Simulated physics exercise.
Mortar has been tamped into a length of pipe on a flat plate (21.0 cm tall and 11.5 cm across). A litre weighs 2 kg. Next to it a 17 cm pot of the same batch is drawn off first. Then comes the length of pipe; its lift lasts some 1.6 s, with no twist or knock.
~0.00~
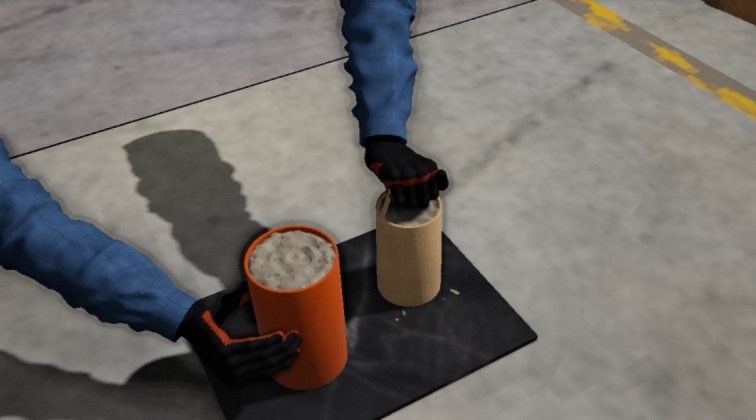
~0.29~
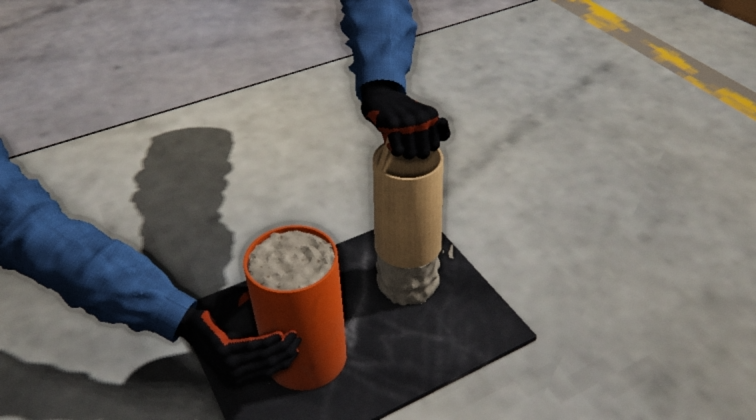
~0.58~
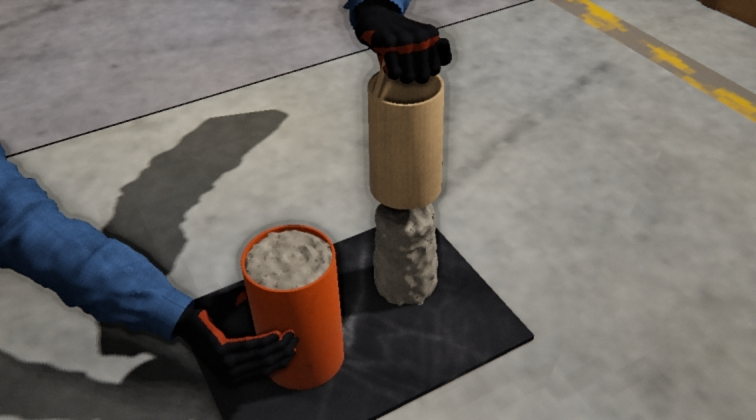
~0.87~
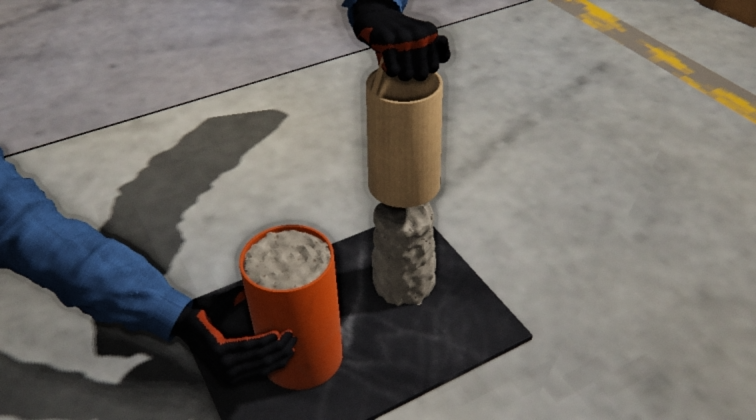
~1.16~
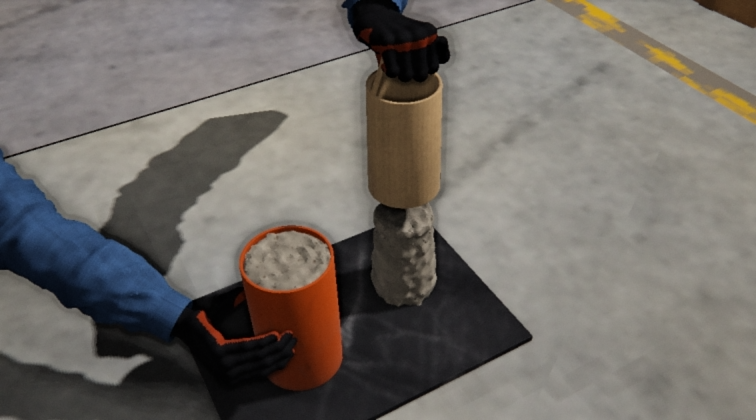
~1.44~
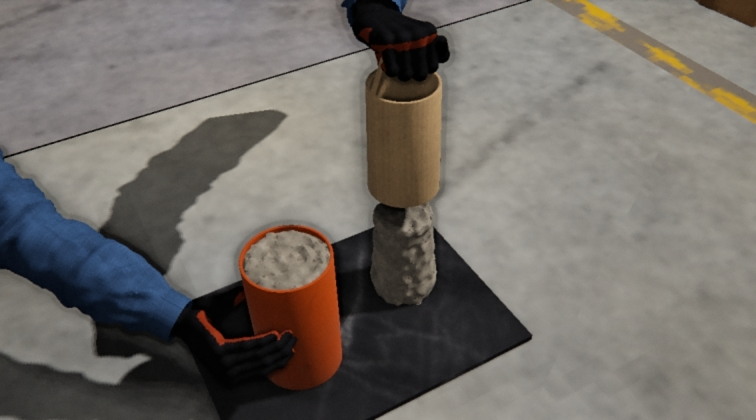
The video shows a gloved hand lifting a tan cylinder straight up off a dark plate, uncovering a rough grey column, then holding it above while another gloved hand stays against a filled orange cylinder on the left.
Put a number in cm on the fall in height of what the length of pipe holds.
It comes to near 4 cm.
After 1.8 s, the length of pipe is up 4.0 cm; the mortar has come down 0.0 cm to 21 cm and is 12 cm wide.
After 2.2 s, the length of pipe is up 12 cm; the mortar has come down 0.1 cm to 21 cm and is 12 cm wide.
After 2.6 s, the length of pipe is up 20 cm; the mortar has come down 2.6 cm to 18 cm and is 14 cm wide.
After 3.1 s, the length of pipe is clear; the mortar has come down 3.7 cm to 17 cm and is 15 cm wide.
After 5.2 s, at rest, the length of pipe is clear; the mortar has come down 4.2 cm to 17 cm and is 15 cm wide.
